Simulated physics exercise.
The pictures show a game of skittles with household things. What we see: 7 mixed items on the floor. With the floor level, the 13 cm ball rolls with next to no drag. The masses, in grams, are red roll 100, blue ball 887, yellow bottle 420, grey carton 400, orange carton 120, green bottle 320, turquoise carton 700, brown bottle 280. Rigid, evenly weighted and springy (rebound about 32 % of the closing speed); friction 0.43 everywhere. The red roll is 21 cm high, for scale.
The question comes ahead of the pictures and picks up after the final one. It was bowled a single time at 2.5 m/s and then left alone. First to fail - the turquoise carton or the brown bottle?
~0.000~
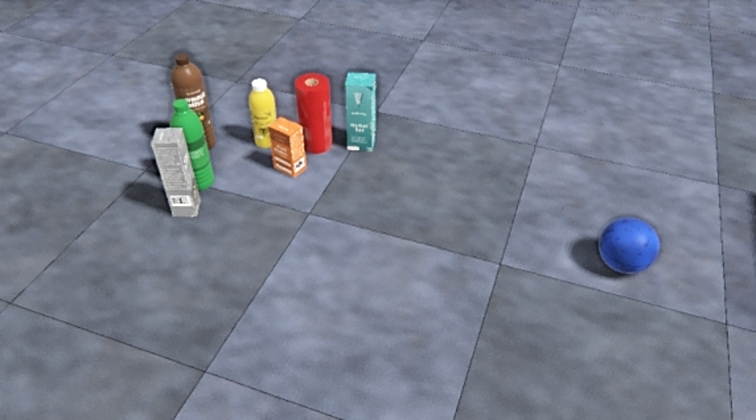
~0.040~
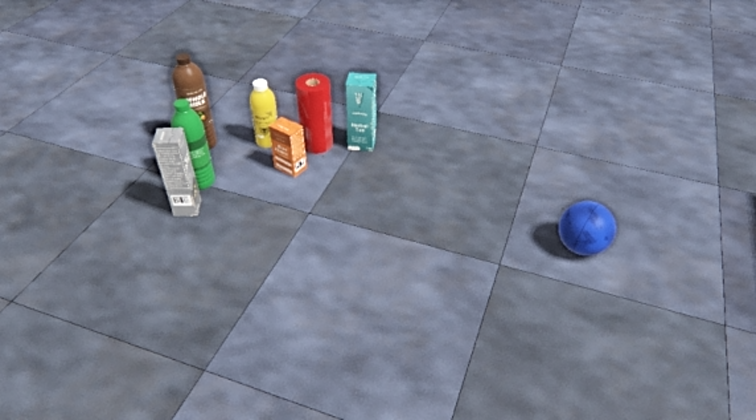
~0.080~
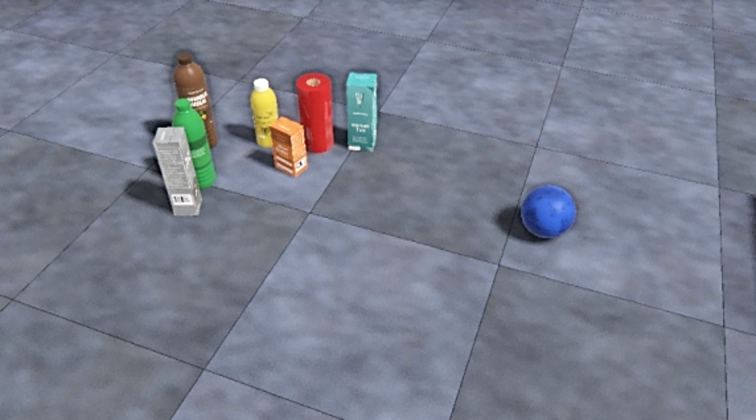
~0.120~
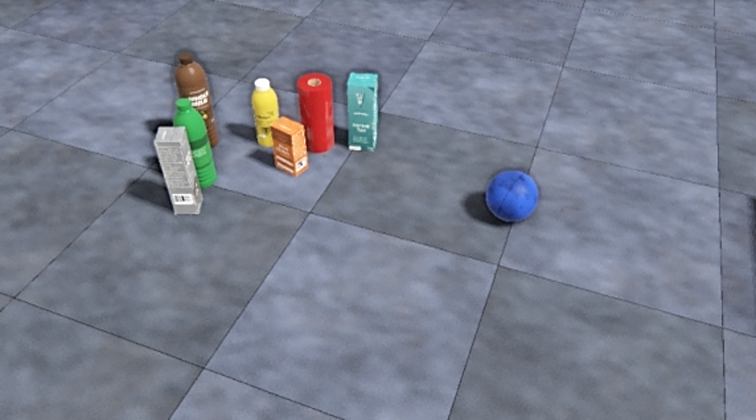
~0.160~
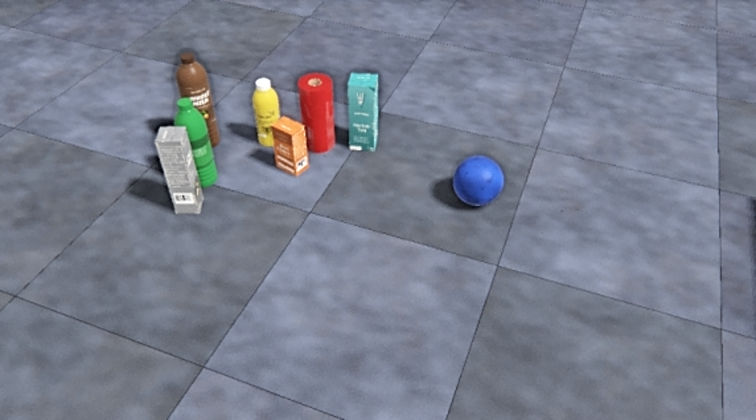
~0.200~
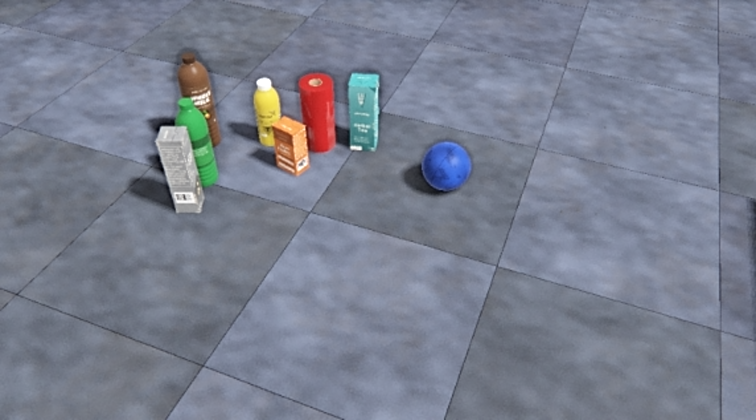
The former.
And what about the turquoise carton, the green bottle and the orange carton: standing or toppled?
Here's how it ends: The turquoise carton comes down, the green bottle never goes down, and the orange carton never goes down.
After 0.40 s, ball 79 cm along; blue ball near (362, 127); turquoise carton leaning 7° near (321, 88); red roll leaning 5°.
After 0.60 s, ball 97 cm along; blue ball near (318, 104); turquoise carton on its side near (284, 83); red roll leaning 10°.
After 1.30 s, ball 113 cm along; blue ball near (274, 90); turquoise carton on its side near (253, 73); red roll slid 7 cm.
At rest (3.8 s), tipped over on the floor, turquoise carton; the other 6 in place, give or take 8 cm. Seen from the same camera at the end, turquoise carton near (253, 73), brown bottle near (198, 101). Turquoise carton went at 0.50 s; brown bottle was never lost.
